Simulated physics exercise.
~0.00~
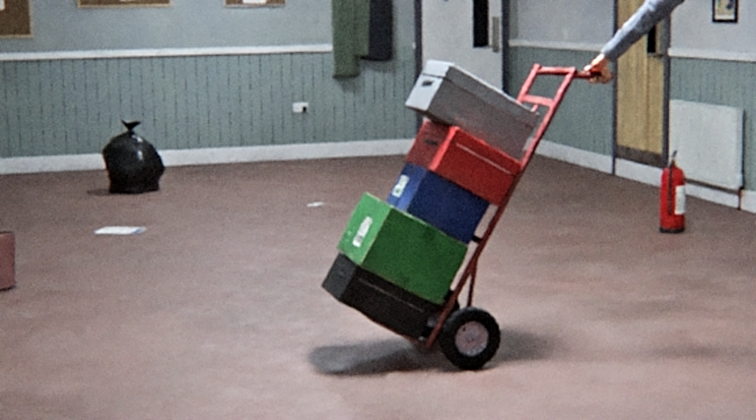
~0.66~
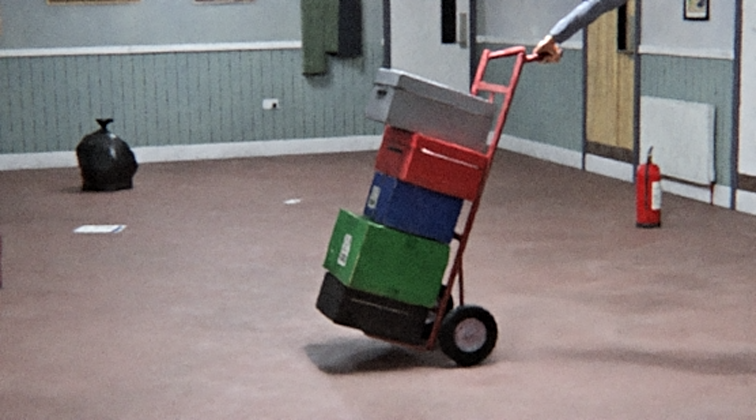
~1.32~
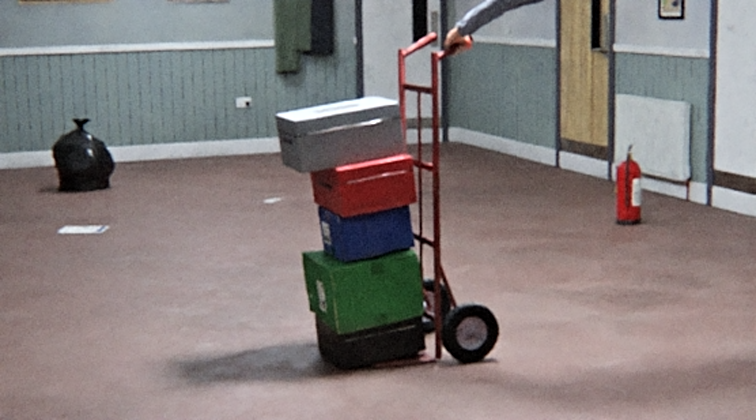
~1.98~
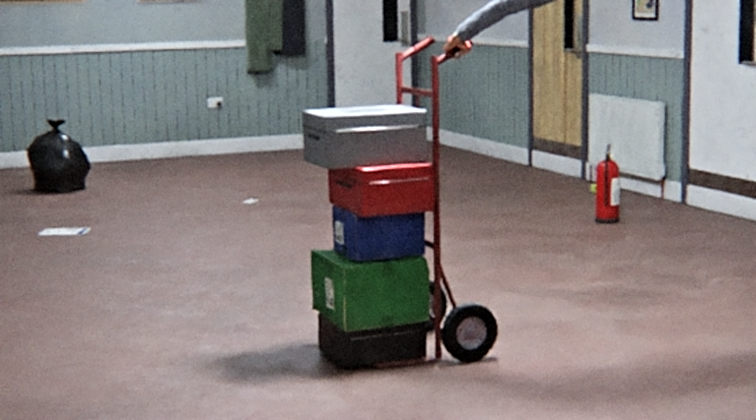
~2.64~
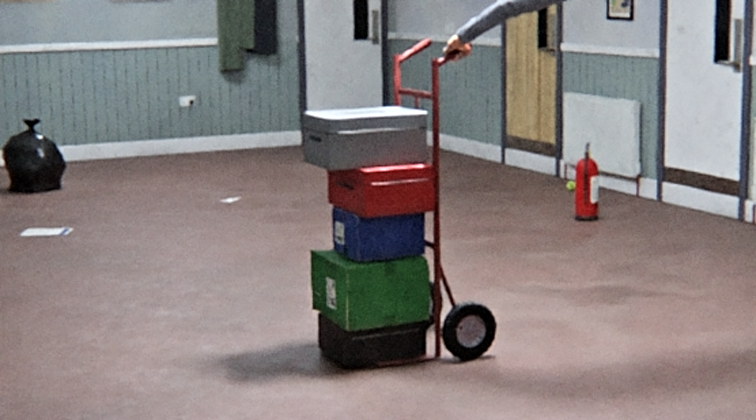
In a hall, a hand swings a tilted red hand truck upright, its five stacked boxes rocking before settling in place.
